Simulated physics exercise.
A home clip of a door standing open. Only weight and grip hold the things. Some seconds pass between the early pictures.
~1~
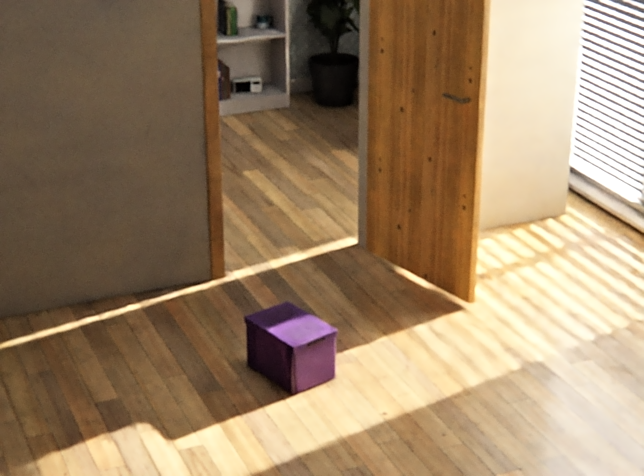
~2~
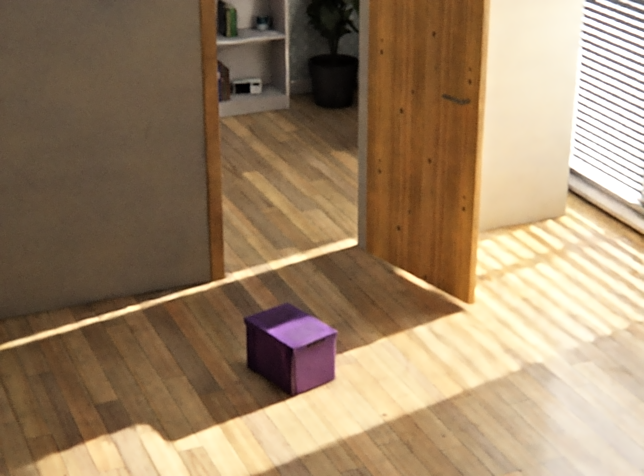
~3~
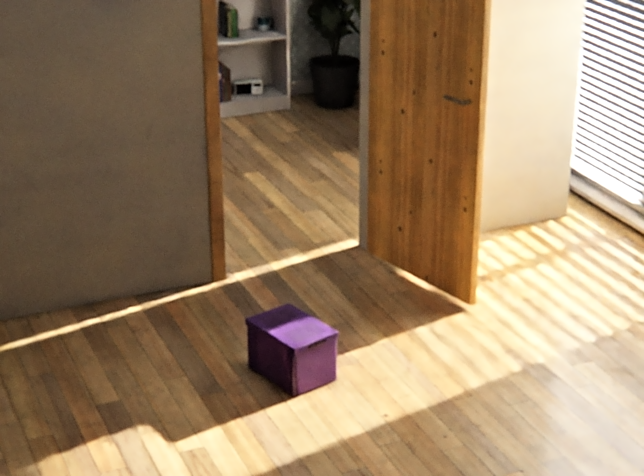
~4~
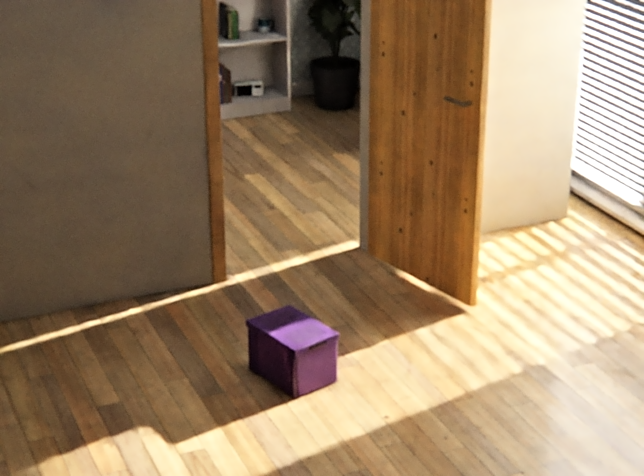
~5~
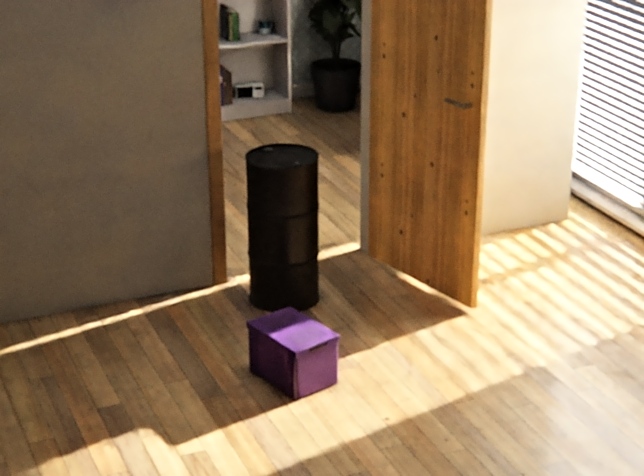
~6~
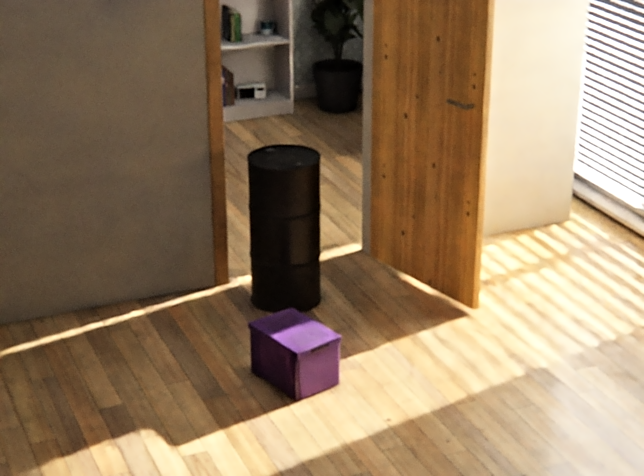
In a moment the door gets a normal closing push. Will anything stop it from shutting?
The door jams.
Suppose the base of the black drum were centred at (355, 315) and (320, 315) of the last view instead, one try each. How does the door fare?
First, it stops short; second, it stops short.
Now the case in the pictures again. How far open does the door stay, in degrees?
Some 25° open.
Then, 0.50 s past the last view, door at 78°.
Then, 0.80 s past the last view, door at 49°.
Then, 1.10 s past the last view, door at 34°; black drum displaced a little near (272, 226).
Then, 2.90 s past the last view, door at 28°; black drum displaced a little near (260, 223).
Finally, door at 27°; moved from the start, black drum; purple tote still in place. Final places as the last picture's camera would see them, black drum near (258, 222).
